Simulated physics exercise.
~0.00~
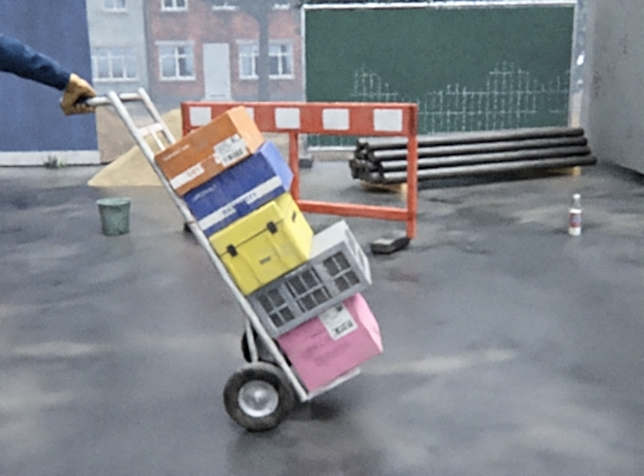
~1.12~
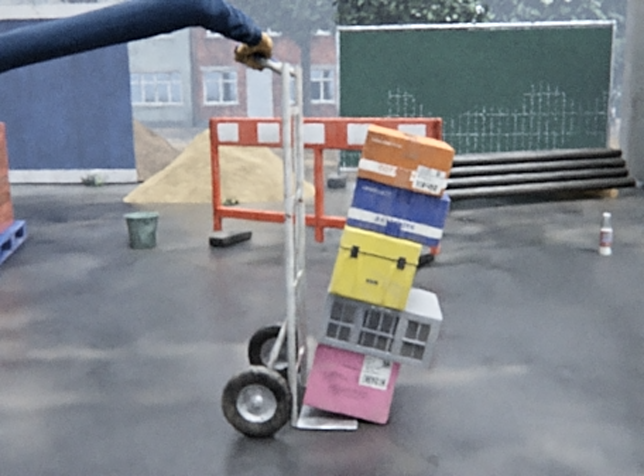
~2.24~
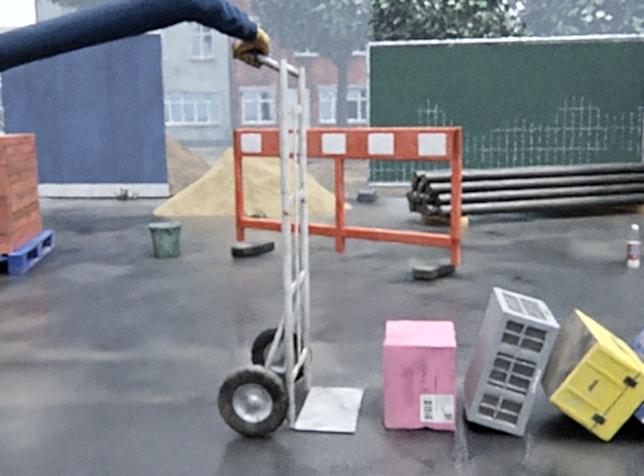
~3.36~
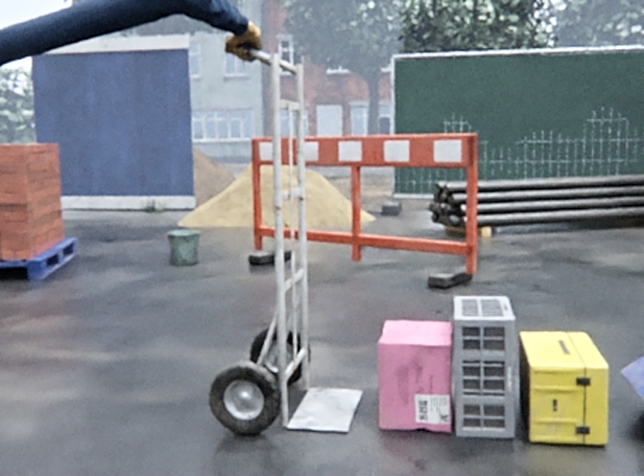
A hand truck stacked with five items leans back in a wet yard, seen from the side, its handle held by a gloved hand at the left. From the top, the load is orange, blue, yellow, grey and pink, with a red and white barrier, pipes and a green wall behind. The arm swings the truck upright, and the stack tips forward off its frame, leaning right. The pieces topple to the right, the grey crate and yellow toolbox landing tilted beyond the pink parcel. Finally pink, grey and yellow rest in a row beside the empty upright truck, a sliver of blue at the right edge.
